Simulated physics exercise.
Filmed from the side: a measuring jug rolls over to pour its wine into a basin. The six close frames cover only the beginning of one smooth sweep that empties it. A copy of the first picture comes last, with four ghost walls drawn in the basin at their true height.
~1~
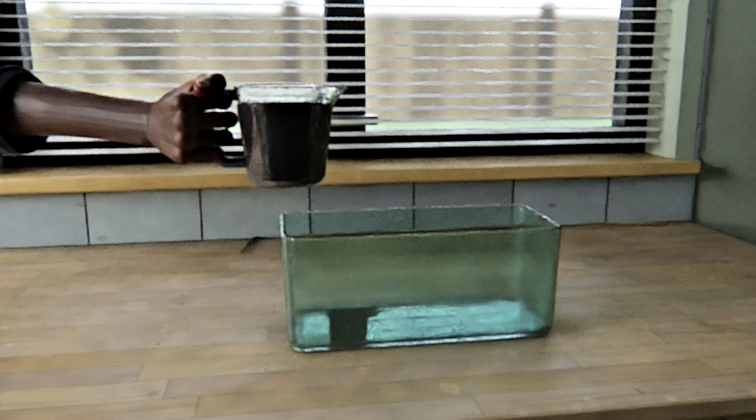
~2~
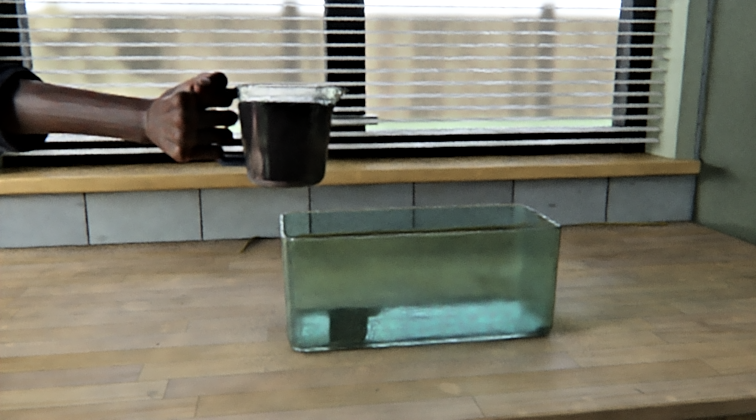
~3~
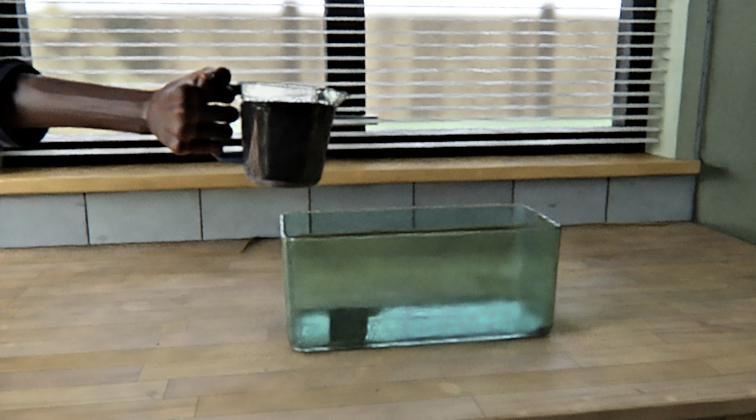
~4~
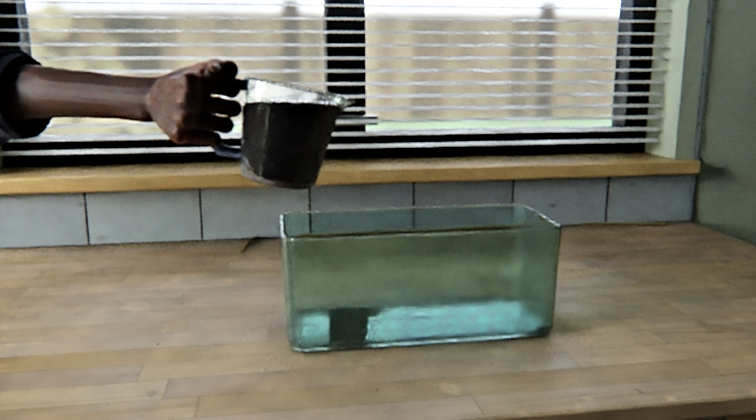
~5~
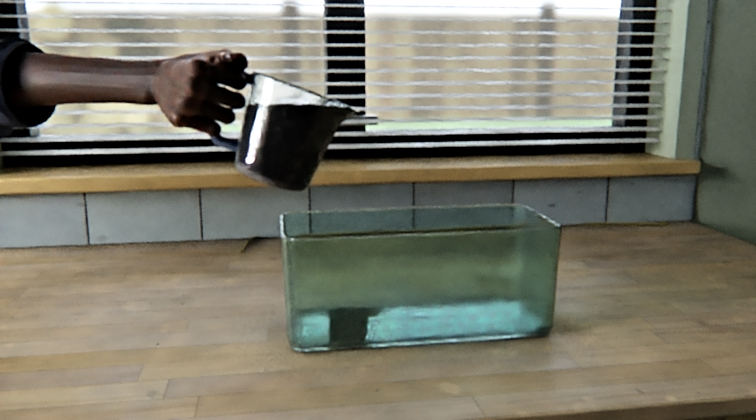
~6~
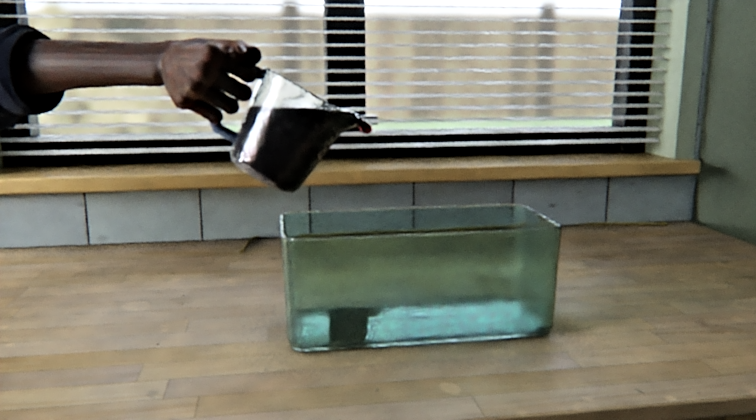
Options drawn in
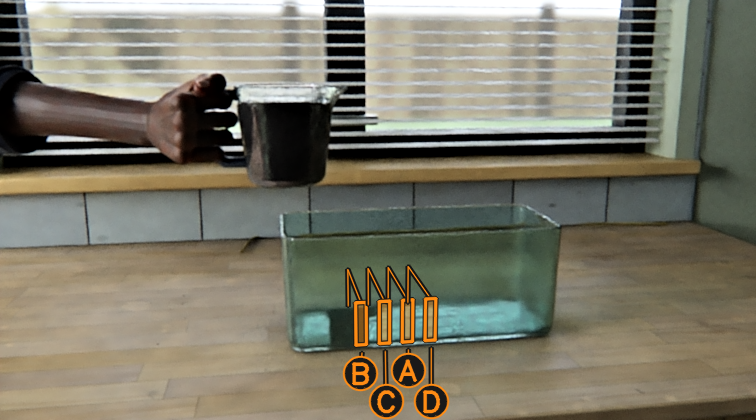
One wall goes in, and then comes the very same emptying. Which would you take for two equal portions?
Best: A.
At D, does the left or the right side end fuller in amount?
The left side.
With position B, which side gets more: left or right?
The right side.
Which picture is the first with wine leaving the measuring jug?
Picture 6.
On the marked copy, A at (408, 349); B at (361, 352); C at (385, 351); D at (431, 347).
With A, about 50 % ends left of the wall and 49 % right of it.
With B, about 5 % ends left of the wall and 95 % right of it.
With C, about 20 % ends left of the wall and 80 % right of it.
With D, about 87 % ends left of the wall and 12 % right of it.
